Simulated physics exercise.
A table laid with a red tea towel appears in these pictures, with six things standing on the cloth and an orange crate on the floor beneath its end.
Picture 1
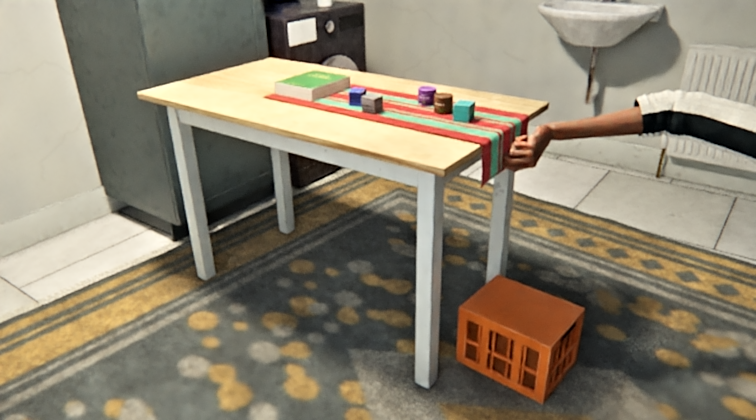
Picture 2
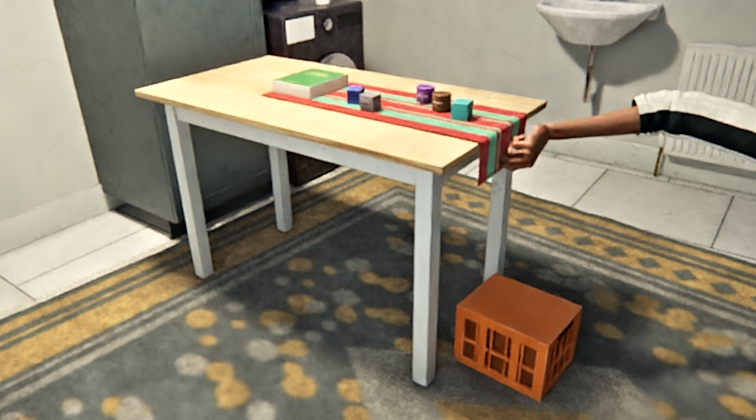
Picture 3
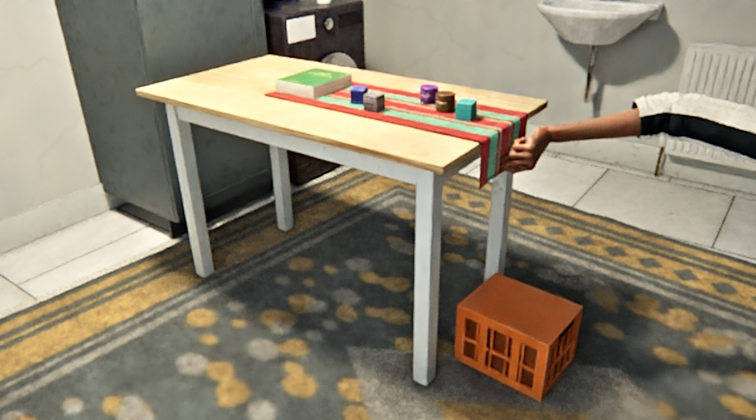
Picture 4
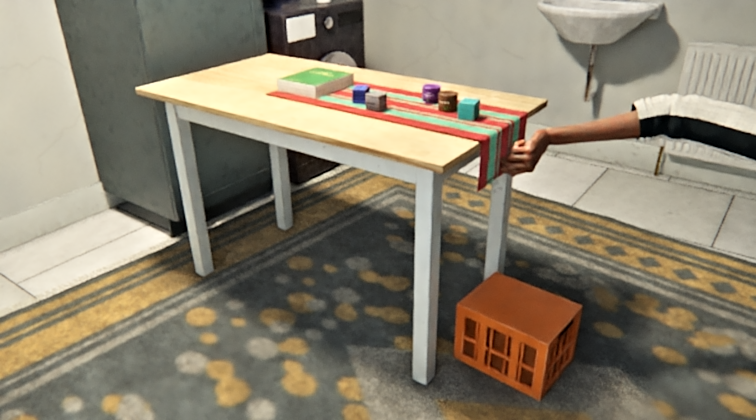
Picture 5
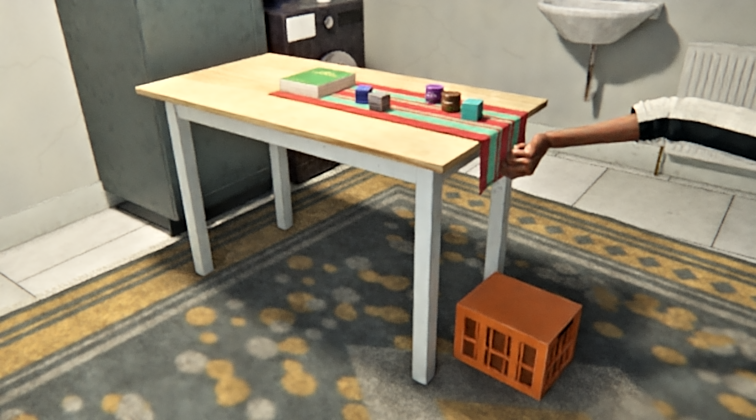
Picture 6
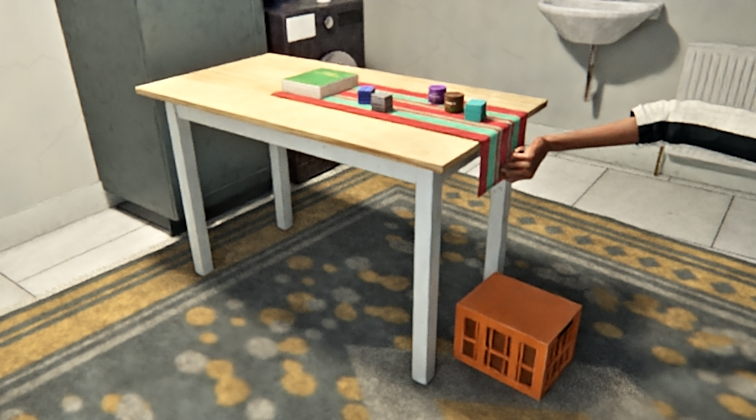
On a table, a hand draws a red striped cloth and its objects slightly right.
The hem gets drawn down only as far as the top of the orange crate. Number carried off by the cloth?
The drop count comes to four.
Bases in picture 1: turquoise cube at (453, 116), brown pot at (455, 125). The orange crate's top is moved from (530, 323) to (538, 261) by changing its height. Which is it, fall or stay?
So the turquoise cube leaves, and the brown pot leaves.
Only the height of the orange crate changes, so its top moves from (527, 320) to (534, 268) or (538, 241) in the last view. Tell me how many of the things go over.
The numbers are 2 and 1.
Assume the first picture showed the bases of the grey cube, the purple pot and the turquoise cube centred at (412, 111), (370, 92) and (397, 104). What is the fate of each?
As for the grey cube, it goes off; the purple pot stays aboard; the turquoise cube goes off.
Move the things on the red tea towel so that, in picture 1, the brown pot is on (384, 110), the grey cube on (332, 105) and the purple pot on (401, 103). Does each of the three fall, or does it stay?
The brown pot ends up knocked off, the grey cube ends up still aboard, the purple pot ends up knocked off.
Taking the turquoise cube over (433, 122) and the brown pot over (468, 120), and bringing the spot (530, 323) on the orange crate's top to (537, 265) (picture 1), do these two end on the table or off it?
The turquoise cube does not stay aboard, and the brown pot does not stay aboard.
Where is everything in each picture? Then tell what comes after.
Hem (480, 188); turquoise cube (464, 103); brown pot (444, 95); purple pot (427, 88); grey cube (372, 96); blue cube (357, 90); top of the crate (530, 323), in the first frame.
Hem (477, 186); turquoise cube (463, 101), in the second frame.
Hem (479, 190); brown pot (446, 93), in the third frame.
Hem (477, 191); purple pot (432, 86); top of the crate (528, 320), in the fourth frame.
Hem (479, 195); grey cube (379, 93), in the fifth frame.
Hem (477, 198); turquoise cube (476, 102); brown pot (455, 94); purple pot (438, 87); grey cube (382, 94); blue cube (366, 88), in the sixth frame.
Soon after, hem near (500, 210); turquoise cube gone.
Then, hem near (498, 247); turquoise cube and brown pot gone.
Further on, hem near (496, 285); turquoise cube, brown pot, purple pot and grey cube gone.
At rest, hem on the crate; turquoise cube, brown pot, purple pot and grey cube gone. Over the edge go four.
